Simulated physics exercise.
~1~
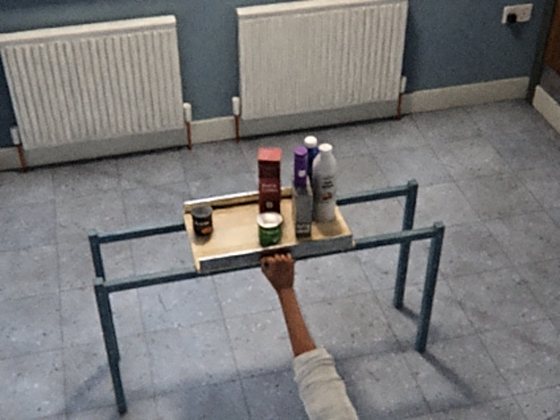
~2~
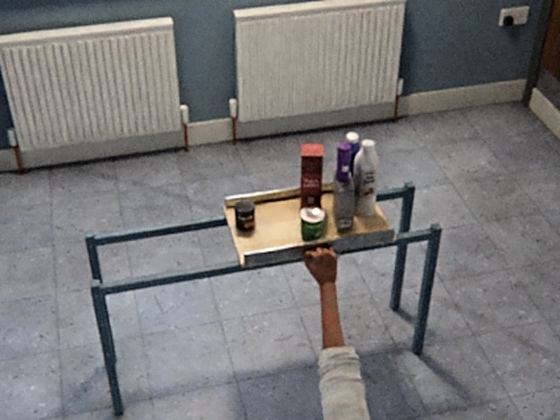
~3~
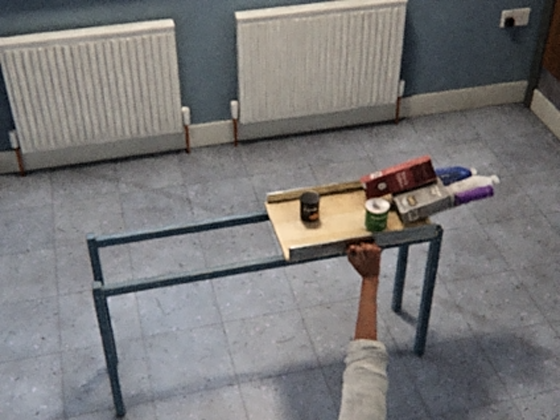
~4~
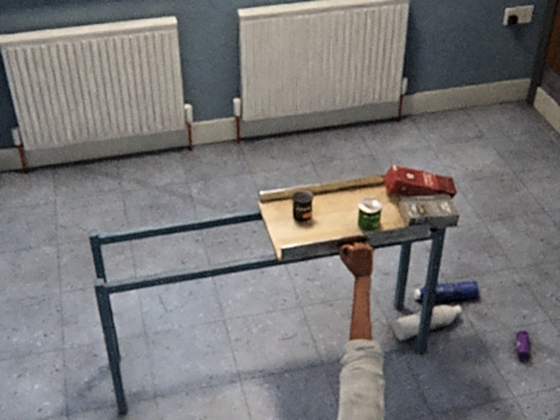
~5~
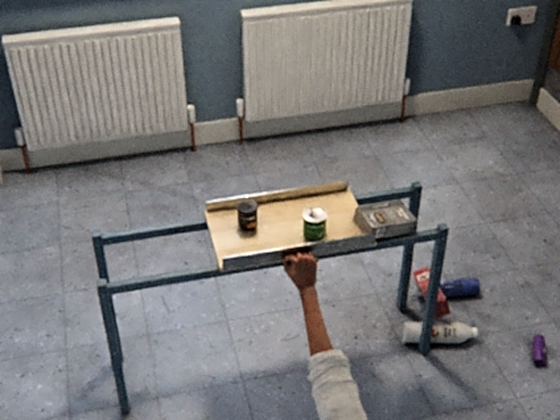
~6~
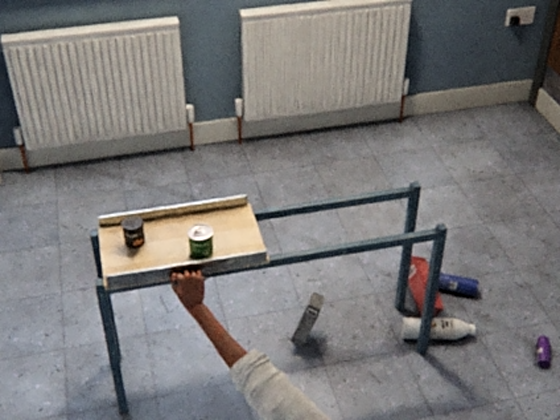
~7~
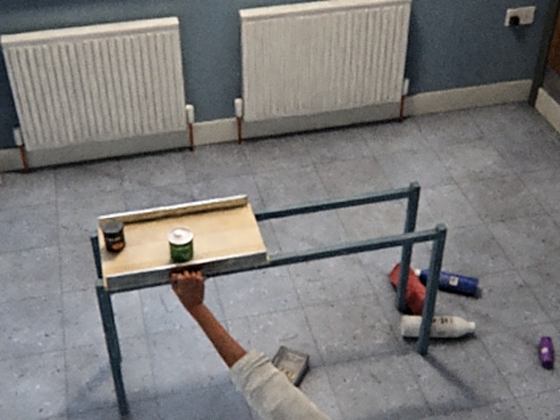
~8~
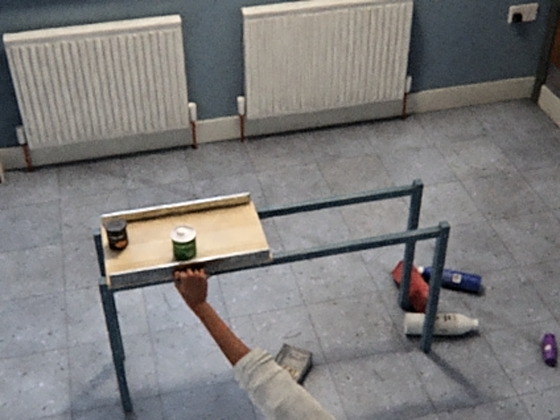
In a room with two white radiators and a tiled floor, a hand grips a wooden tray of tins, bottles and cartons on blue-green rails. It pushes the tray to the right, and the taller items topple toward the open end. The bottles and the purple shaker drop to the floor, while the red carton and grey packet lie at the edge. As the hand draws the tray left, the red carton falls, then the grey packet. The tray rests at the left end with the black and green tins upright, the rest scattered below.
